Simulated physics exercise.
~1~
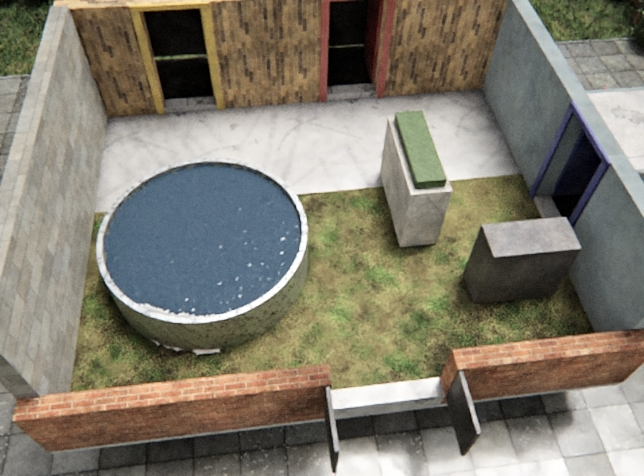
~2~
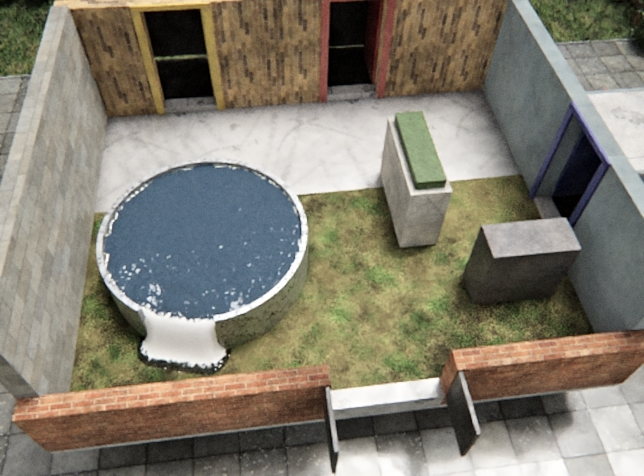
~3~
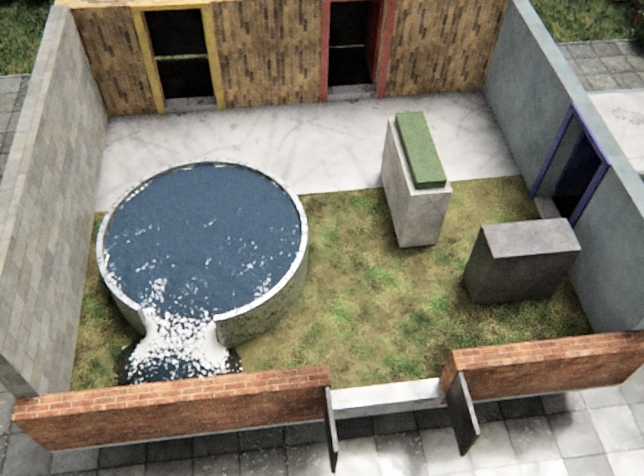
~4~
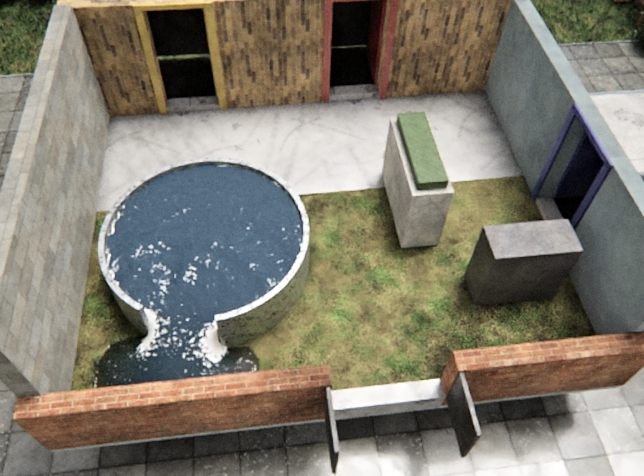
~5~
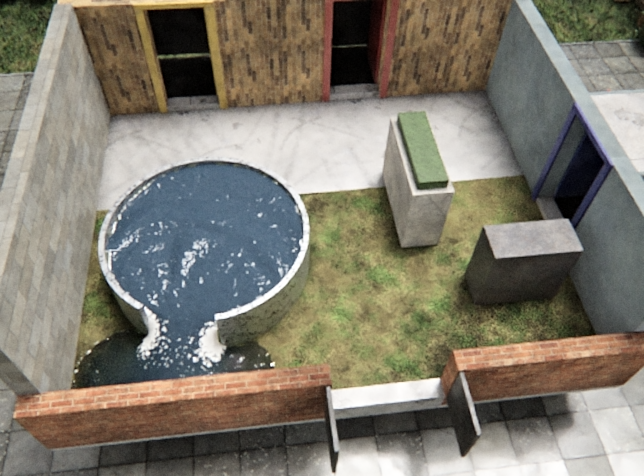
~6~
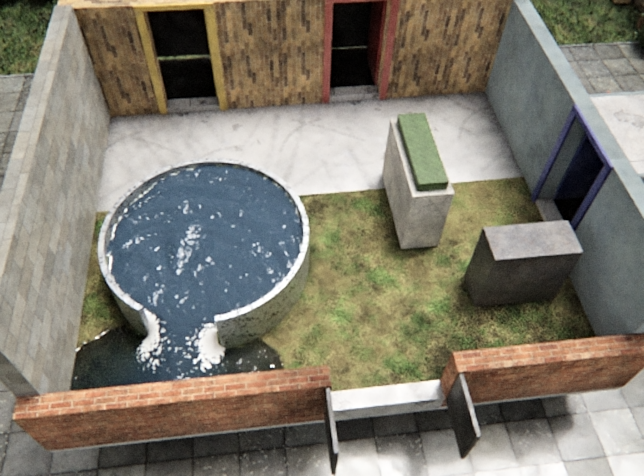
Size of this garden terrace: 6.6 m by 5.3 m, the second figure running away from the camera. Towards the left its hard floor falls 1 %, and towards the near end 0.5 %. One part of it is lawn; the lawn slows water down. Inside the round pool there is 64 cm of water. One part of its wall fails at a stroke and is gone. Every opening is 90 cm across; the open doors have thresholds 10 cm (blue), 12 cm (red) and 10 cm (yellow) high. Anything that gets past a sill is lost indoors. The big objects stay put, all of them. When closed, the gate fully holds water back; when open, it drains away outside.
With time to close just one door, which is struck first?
Yellow.
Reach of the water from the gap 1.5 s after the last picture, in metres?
That's near 3.2 m in a straight line.
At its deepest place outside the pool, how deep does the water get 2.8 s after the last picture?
37 cm or so.
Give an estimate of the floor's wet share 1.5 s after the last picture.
Roughly 25 % of the floor is wet.
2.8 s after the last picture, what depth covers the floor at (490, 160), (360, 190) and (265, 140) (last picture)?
The depths come out at 0, 0 and 0 centimetres, in the order listed.
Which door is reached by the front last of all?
Answer: The blue one.
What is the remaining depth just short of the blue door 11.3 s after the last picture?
8.0 cm.
A moment later water covers 15 % of the floor and is deepest (60 cm) near (67, 420); blue door not reached, red door not reached, yellow door not reached.
Soon after water covers 25 % of the floor and is deepest (50 cm) near (83, 418); blue door not reached, red door not reached, yellow door not reached.
Next water covers 50 % of the floor and is deepest (37 cm) near (67, 420); blue door not reached, red door not reached, yellow door reached 2.5 s after the last picture.
Later on water covers 95 % of the floor and is deepest (24 cm) near (67, 420); blue door reached 5.5 s after the last picture, red door reached 4.0 s after the last picture, yellow door reached 2.5 s after the last picture.
At the end water covers 100 % of the floor and is deepest (16 cm) near (67, 420); blue door reached 5.5 s after the last picture, red door reached 4.0 s after the last picture, yellow door reached 2.5 s after the last picture.
